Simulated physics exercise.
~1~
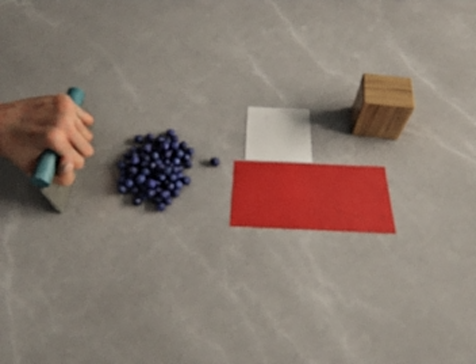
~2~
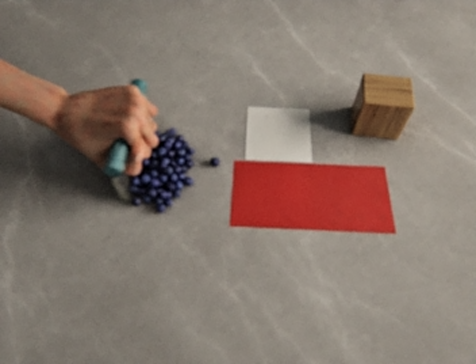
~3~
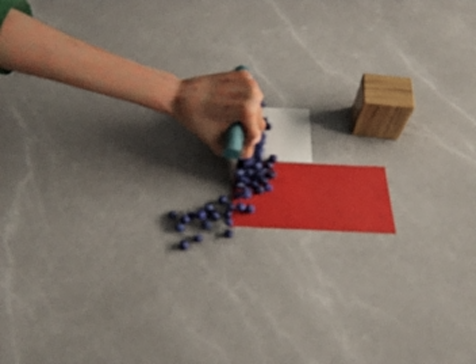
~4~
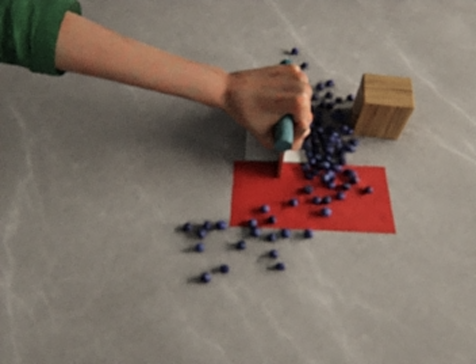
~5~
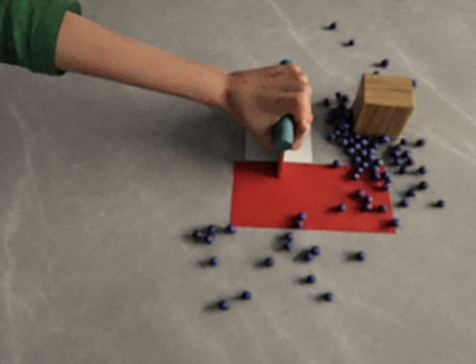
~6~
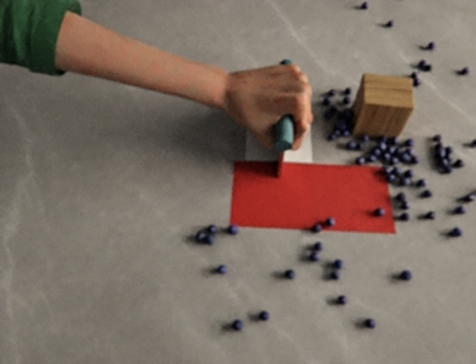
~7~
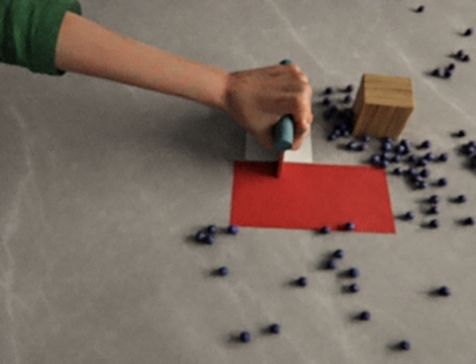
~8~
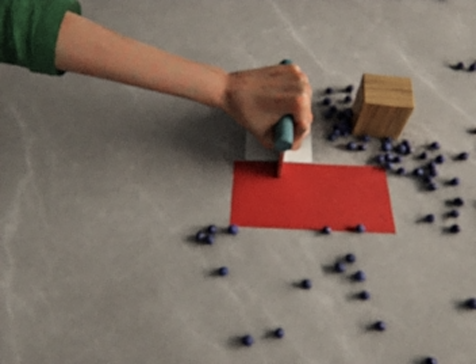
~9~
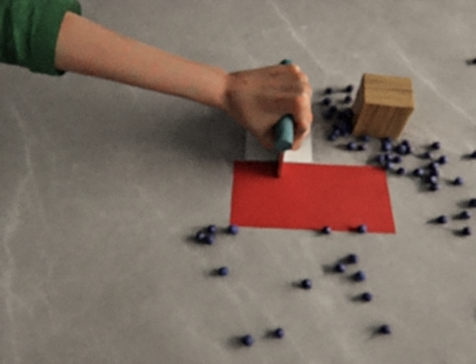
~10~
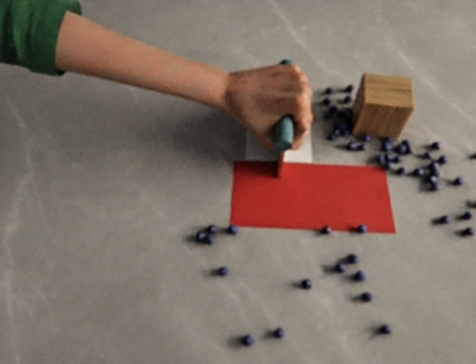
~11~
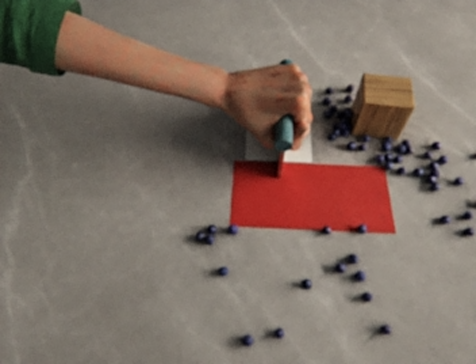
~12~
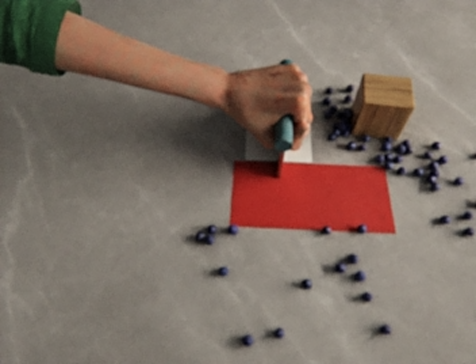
The clip opens on a grey marbled surface where a hand grips a teal-handled scraper to the left of a pile of dark blue berries, with a white mat, a red mat and a wooden block farther right. The hand pushes the scraper rightwards into the pile and sweeps the berries onto the mats. The scraper then stops over the white mat, while the berries roll onward, scattering around the block and across the red mat. They keep spreading right and downward, some leaving view. Finally the berries lie still, strewn beside the block and below the red mat, a couple at its lower edge, with the hand still holding the scraper in place.
